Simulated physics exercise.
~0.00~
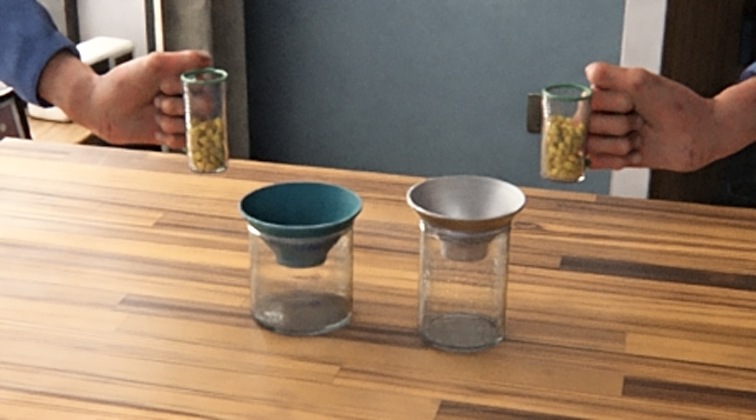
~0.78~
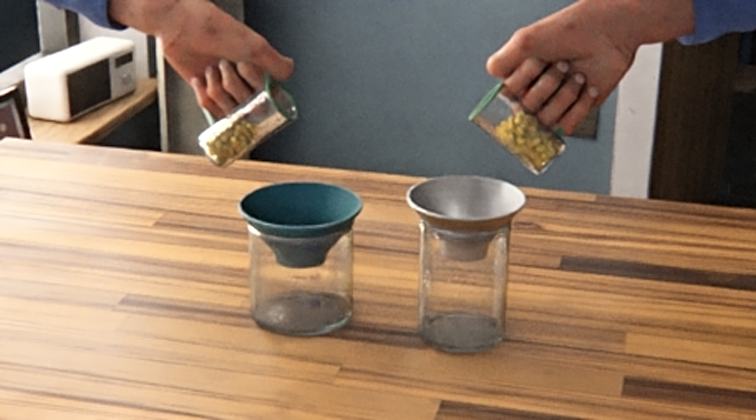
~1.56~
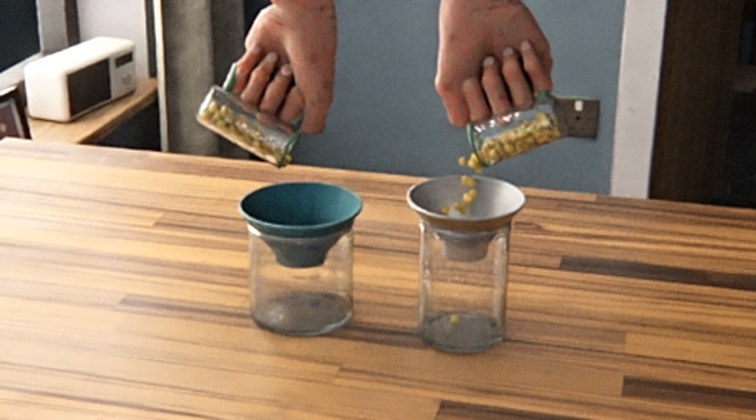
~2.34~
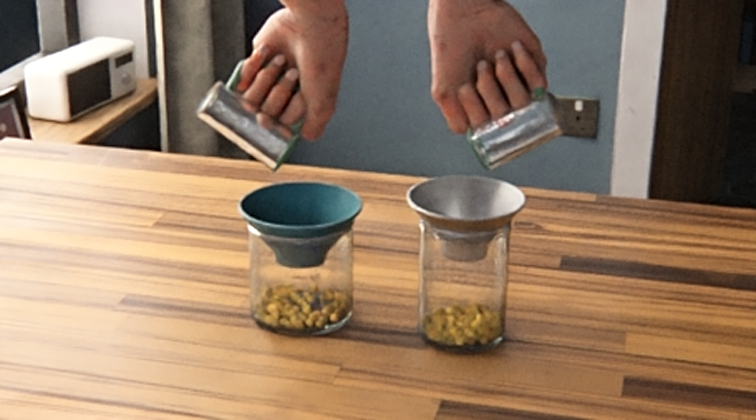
On a striped wooden table, two hands tip small glass cups of yellowish pieces over two jars, one with a teal funnel and one with a grey funnel. The pieces drop through both funnels, and the cups end up empty, with all the pieces lying in the jars.
